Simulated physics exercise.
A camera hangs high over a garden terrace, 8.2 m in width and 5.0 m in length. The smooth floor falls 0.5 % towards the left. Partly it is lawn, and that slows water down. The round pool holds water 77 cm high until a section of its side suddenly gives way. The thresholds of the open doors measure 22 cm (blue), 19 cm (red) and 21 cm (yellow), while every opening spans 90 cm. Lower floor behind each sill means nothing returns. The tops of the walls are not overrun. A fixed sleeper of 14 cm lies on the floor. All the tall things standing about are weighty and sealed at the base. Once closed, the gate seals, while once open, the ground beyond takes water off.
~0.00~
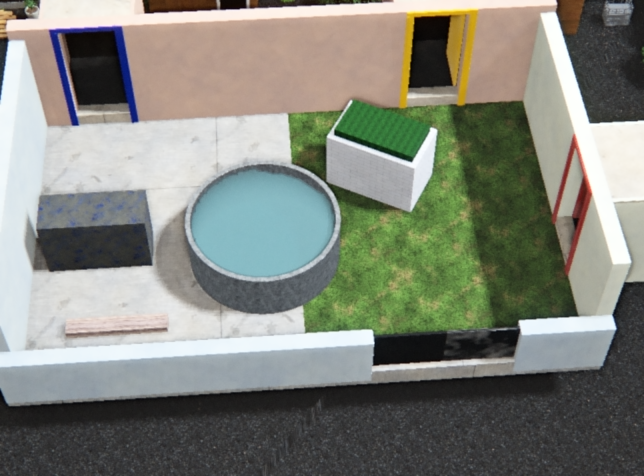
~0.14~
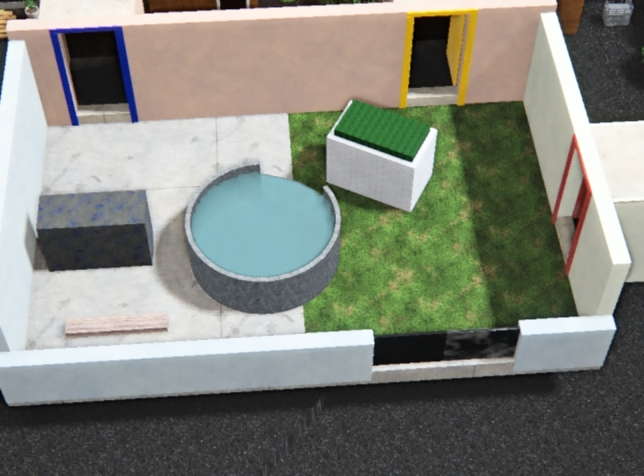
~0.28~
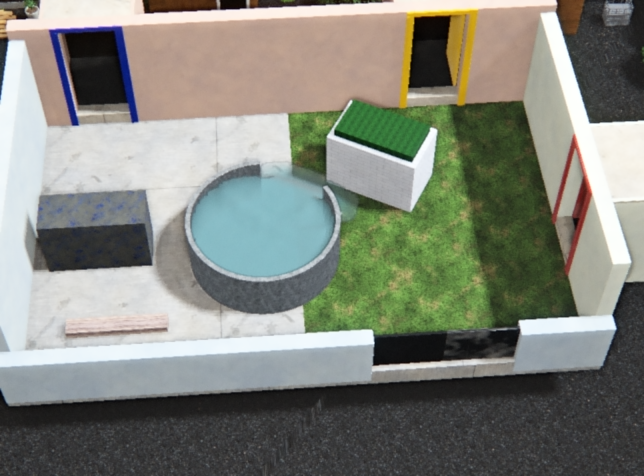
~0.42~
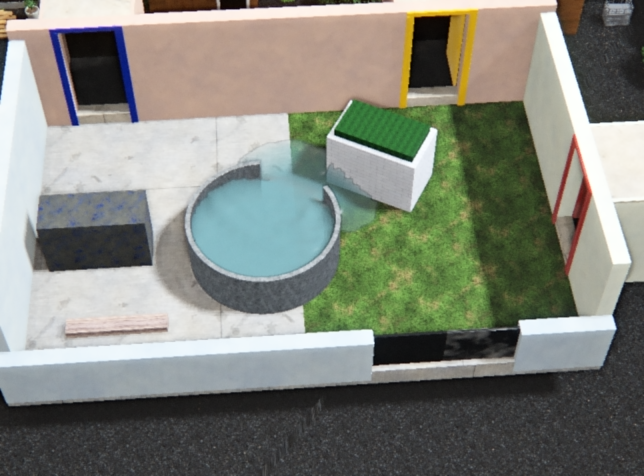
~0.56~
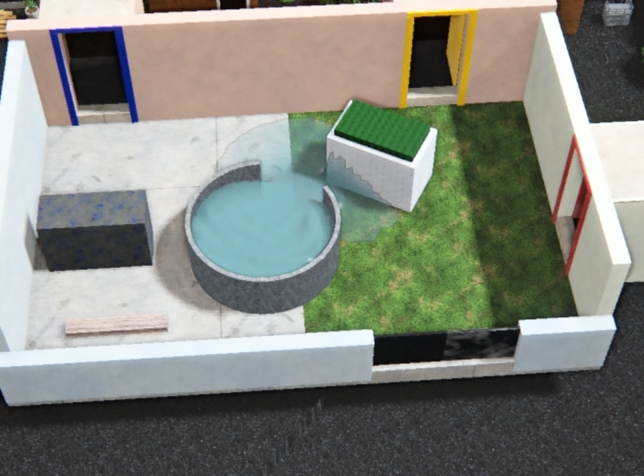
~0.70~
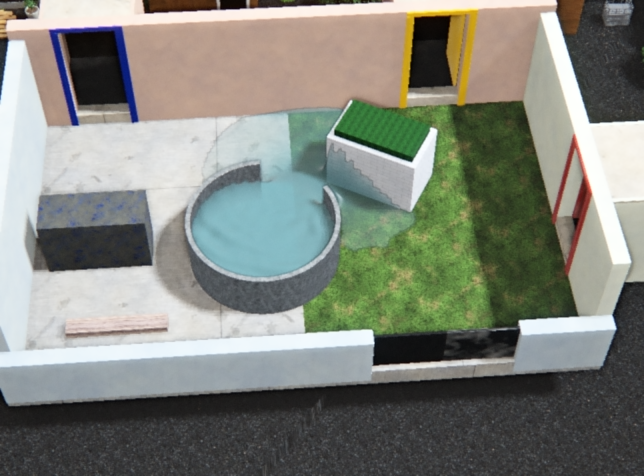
Water pouring through a gap in a round grey pool's back wall, spreading over pale paving and grass around a white block.
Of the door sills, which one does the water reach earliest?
The water reaches the yellow sill earliest.
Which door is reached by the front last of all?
It would be the red door.
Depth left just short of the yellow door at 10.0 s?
The depth there is near 7.5 cm.
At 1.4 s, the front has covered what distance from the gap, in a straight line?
That comes to near 3.2 m out.
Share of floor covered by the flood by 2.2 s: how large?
About 40 per cent.
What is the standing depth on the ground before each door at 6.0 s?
Door by door in centimetres: Blue shows 7, red shows 7, yellow shows 9.
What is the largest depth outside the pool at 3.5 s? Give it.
Max around 26 cm.
After 1.4 s water covers 20 % of the floor and is deepest (51 cm) near (329, 190); blue door not reached, red door not reached, yellow door reached at 1.2 s.
After 2.2 s water covers 40 % of the floor and is deepest (38 cm) near (300, 120); blue door reached at 1.9 s, red door not reached, yellow door reached at 1.2 s.
After 3.5 s water covers 75 % of the floor and is deepest (26 cm) near (329, 190); blue door reached at 1.9 s, red door not reached, yellow door reached at 1.2 s.
After 6.0 s water covers 85 % of the floor and is deepest (16 cm) near (44, 173); blue door reached at 1.9 s, red door reached at 3.7 s, yellow door reached at 1.2 s.
After 10.0 s water covers 95 % of the floor and is deepest (11 cm) near (61, 231); blue door reached at 1.9 s, red door reached at 3.7 s, yellow door reached at 1.2 s.
